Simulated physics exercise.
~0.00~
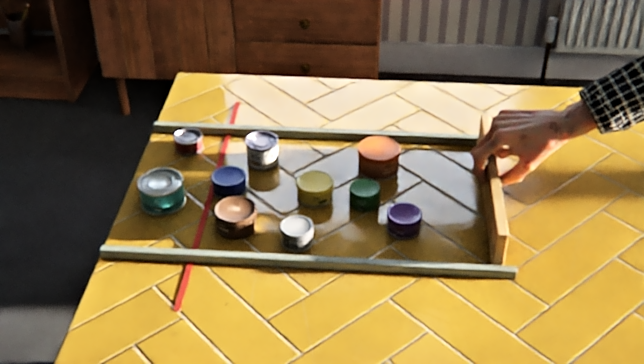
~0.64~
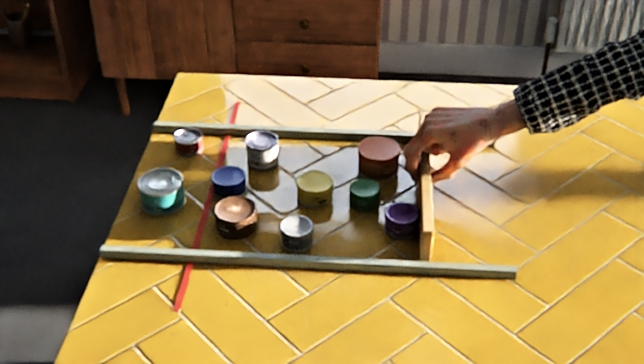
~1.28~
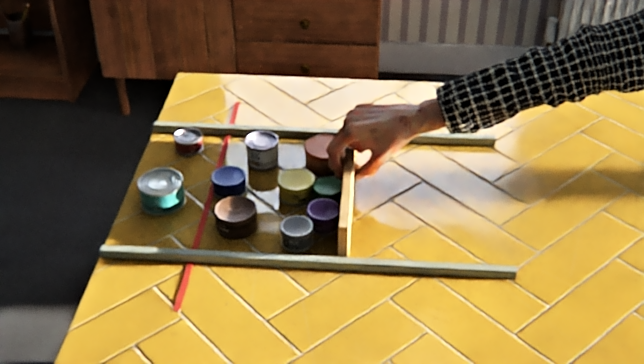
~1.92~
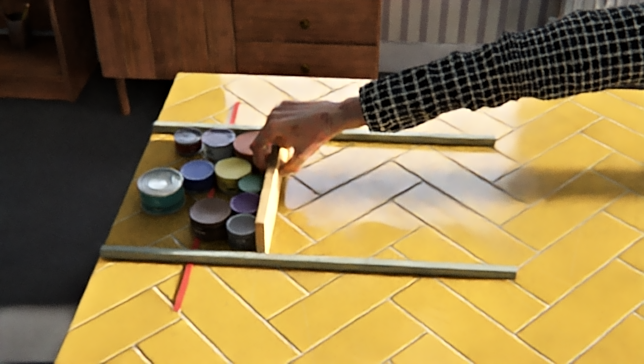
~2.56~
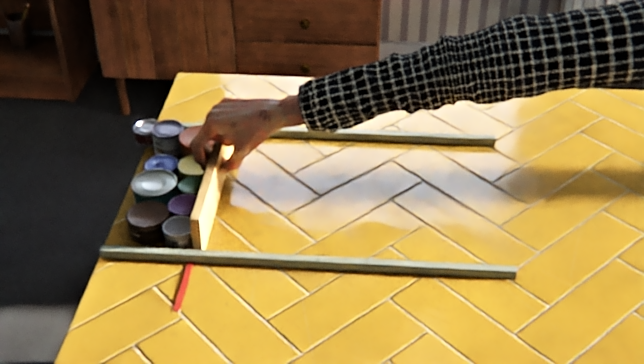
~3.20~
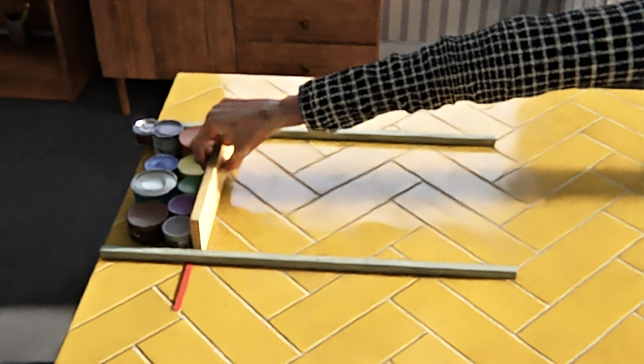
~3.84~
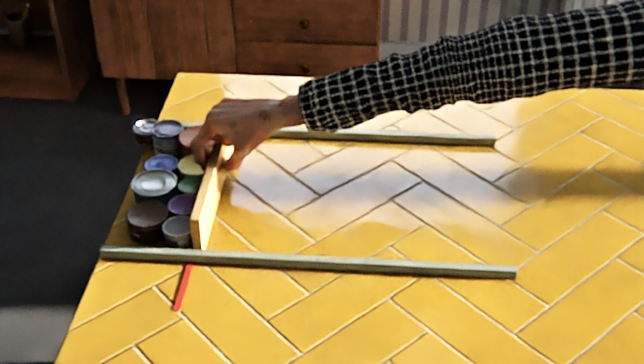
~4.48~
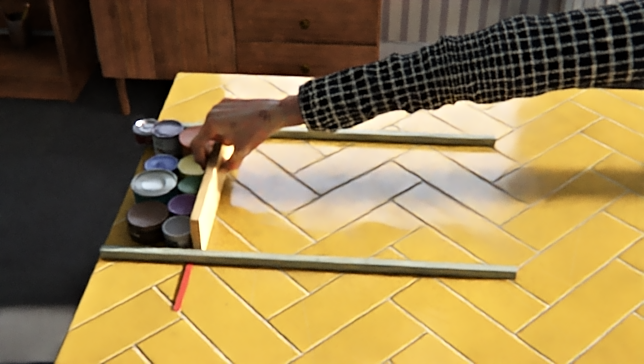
In the video, a hand slides an upright wooden board leftward between two rails on a yellow tiled table, gathering scattered colourful pots and tins and pushing them past a red tape line. The board stops with them packed near the table's left edge, and none fall.
